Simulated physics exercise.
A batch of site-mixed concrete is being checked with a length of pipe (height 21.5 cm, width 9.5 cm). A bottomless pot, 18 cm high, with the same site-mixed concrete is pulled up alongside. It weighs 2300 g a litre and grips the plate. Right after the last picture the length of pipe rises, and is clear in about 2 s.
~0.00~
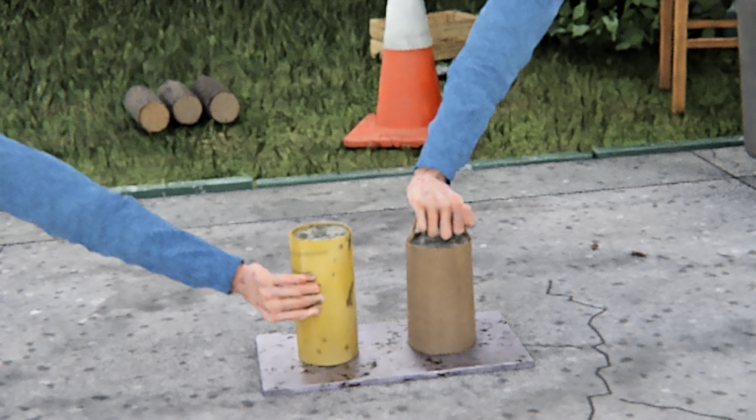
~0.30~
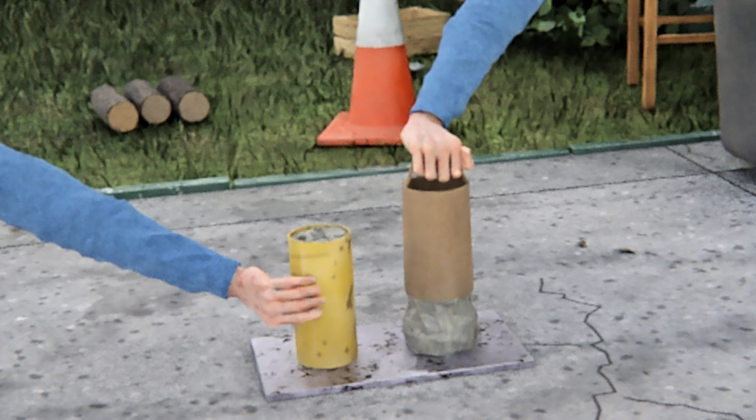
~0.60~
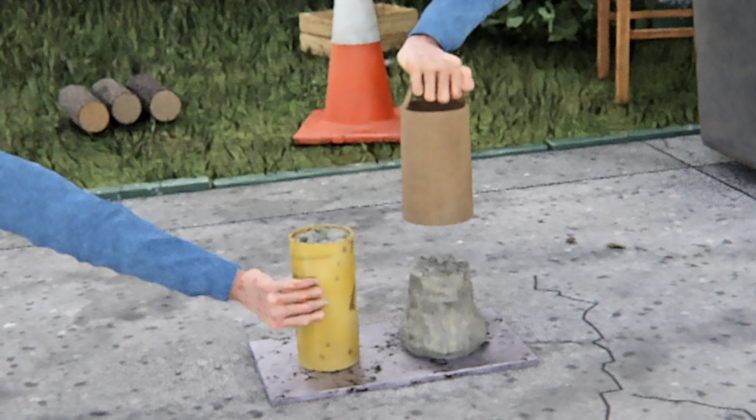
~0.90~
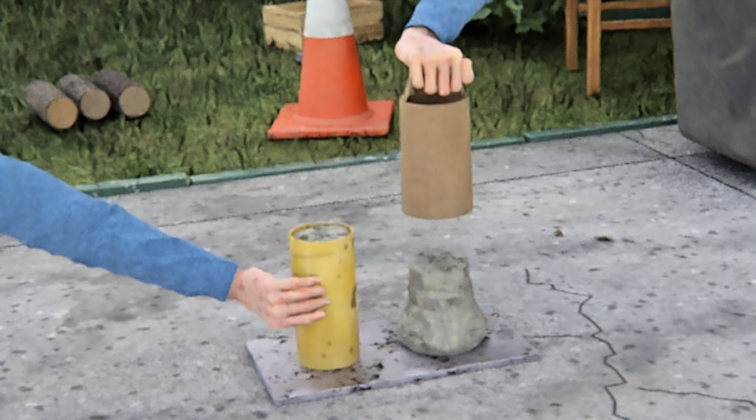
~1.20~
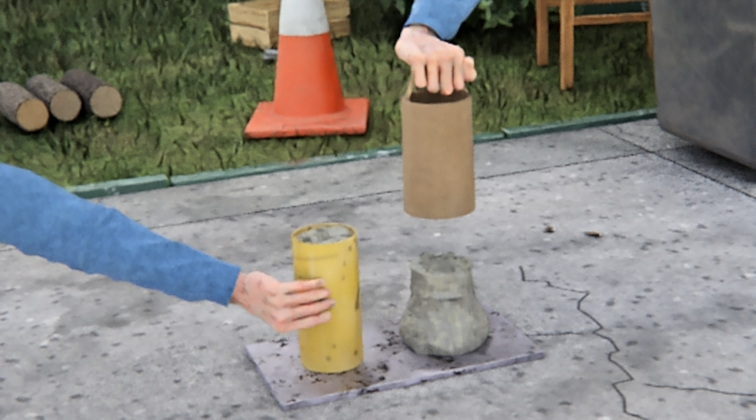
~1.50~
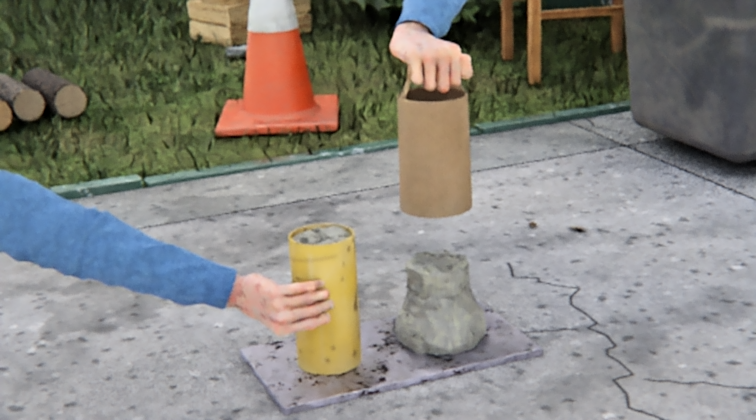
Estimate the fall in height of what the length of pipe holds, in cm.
Some 6 cm.
By 2.0 s, the length of pipe is up 5.0 cm; the site-mixed concrete has come down 0.7 cm to 21 cm and is 10 cm wide.
By 2.5 s, the length of pipe is up 13 cm; the site-mixed concrete has come down 4.9 cm to 17 cm and is 14 cm wide.
By 3.0 s, the length of pipe is up 22 cm; the site-mixed concrete has come down 5.8 cm to 16 cm and is 14 cm wide.
By 3.6 s, the length of pipe is clear; the site-mixed concrete has come down 6.0 cm to 15 cm and is 15 cm wide.
By 4.2 s, at rest, the length of pipe is clear; the site-mixed concrete has come down 6.1 cm to 15 cm and is 15 cm wide.
